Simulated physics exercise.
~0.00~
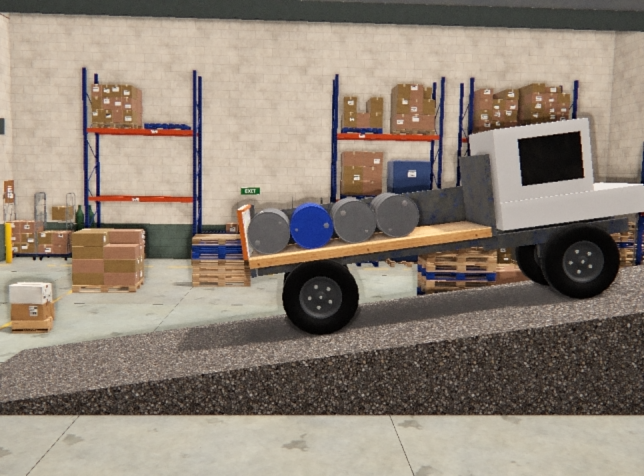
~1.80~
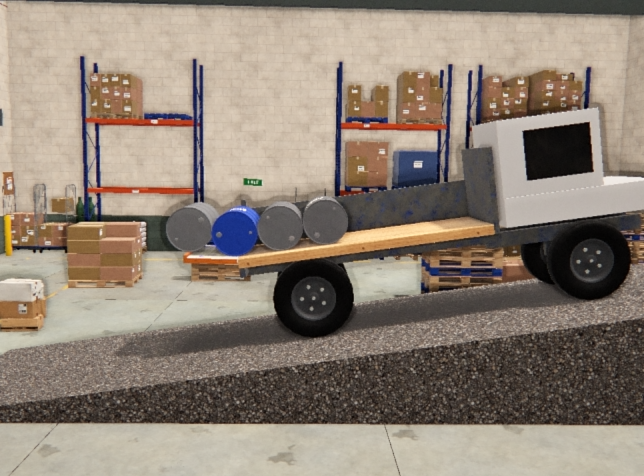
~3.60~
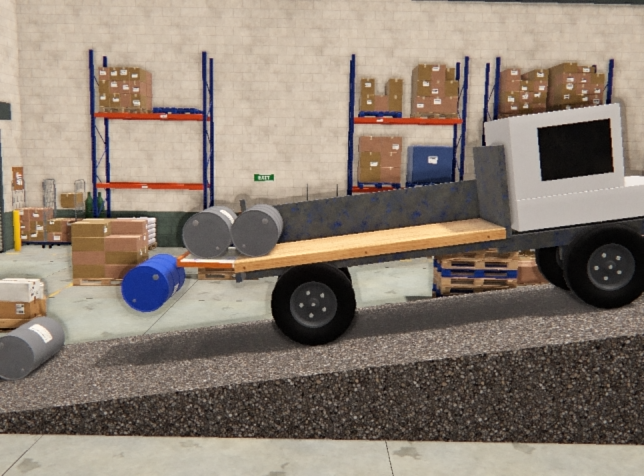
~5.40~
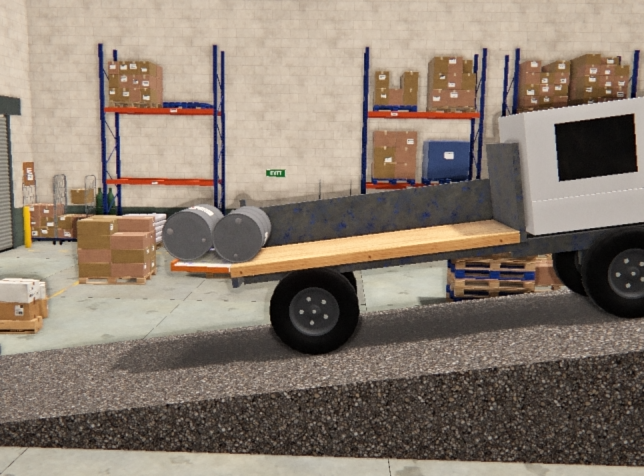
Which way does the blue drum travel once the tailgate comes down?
The blue drum rolls to the left, passing over the lowered gate and dropping off its end.
